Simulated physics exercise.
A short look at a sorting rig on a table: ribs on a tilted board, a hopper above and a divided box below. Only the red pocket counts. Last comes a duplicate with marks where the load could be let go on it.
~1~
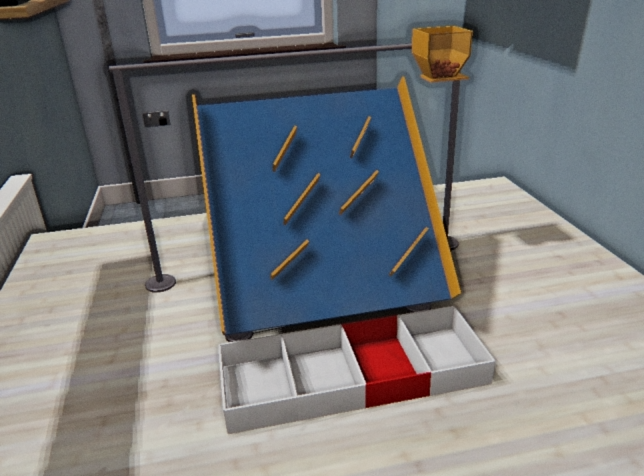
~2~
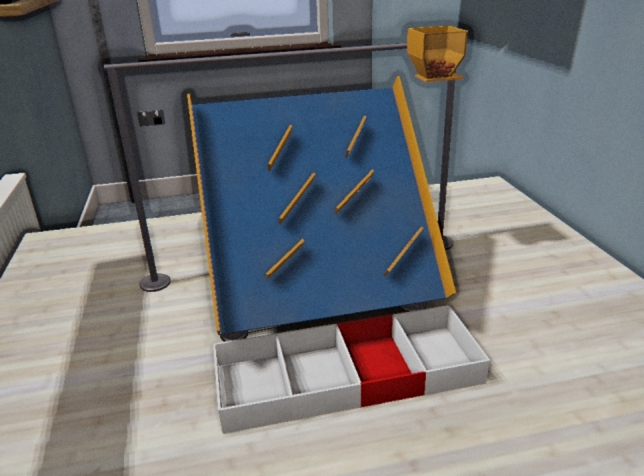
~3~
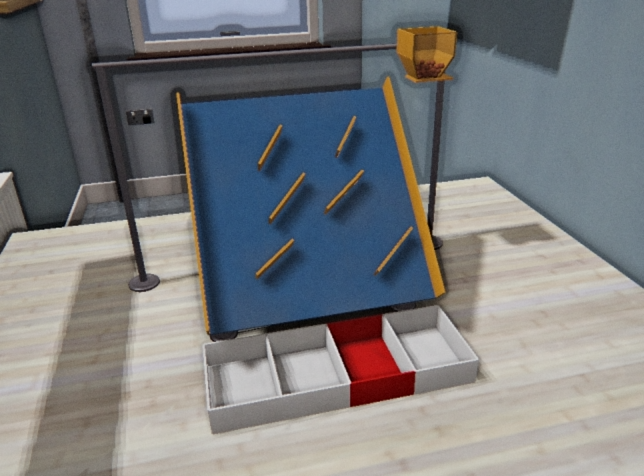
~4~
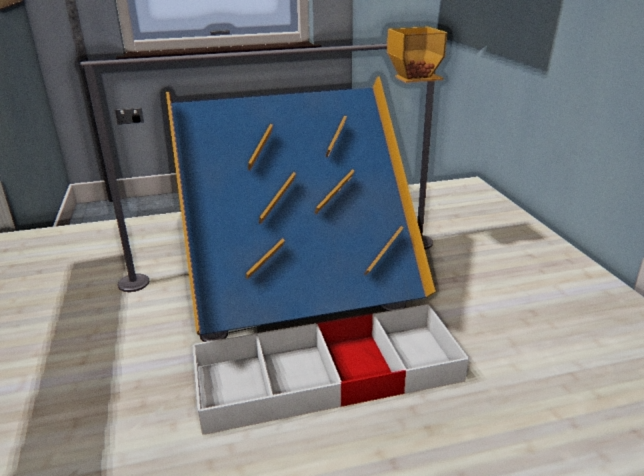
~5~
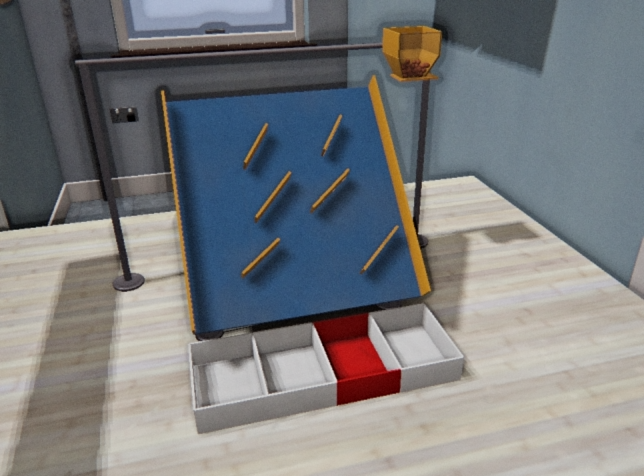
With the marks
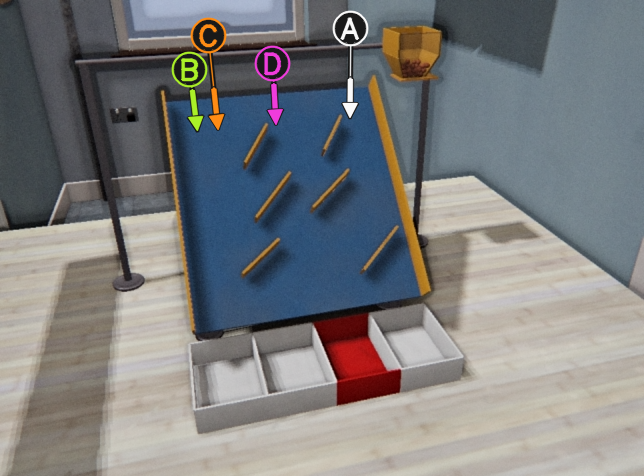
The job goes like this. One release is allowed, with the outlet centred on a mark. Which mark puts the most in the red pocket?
It is A.
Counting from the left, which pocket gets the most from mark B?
The first.
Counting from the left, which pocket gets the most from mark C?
The first from the left.
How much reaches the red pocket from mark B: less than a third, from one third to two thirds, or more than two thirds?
Less than a third.
On the marked copy, mark A meets the board at (350, 112); mark B meets the board at (196, 125); mark C meets the board at (217, 124); mark D meets the board at (275, 119).
With A, roughly half in the red pocket, roughly half in other pockets, just a few outside the box.
With B, not one piece in the red pocket, almost all in other pockets, about a tenth outside the box.
With C, not one piece in the red pocket, almost all in other pockets, about a tenth outside the box.
With D, about a tenth in the red pocket, the larger part in other pockets.
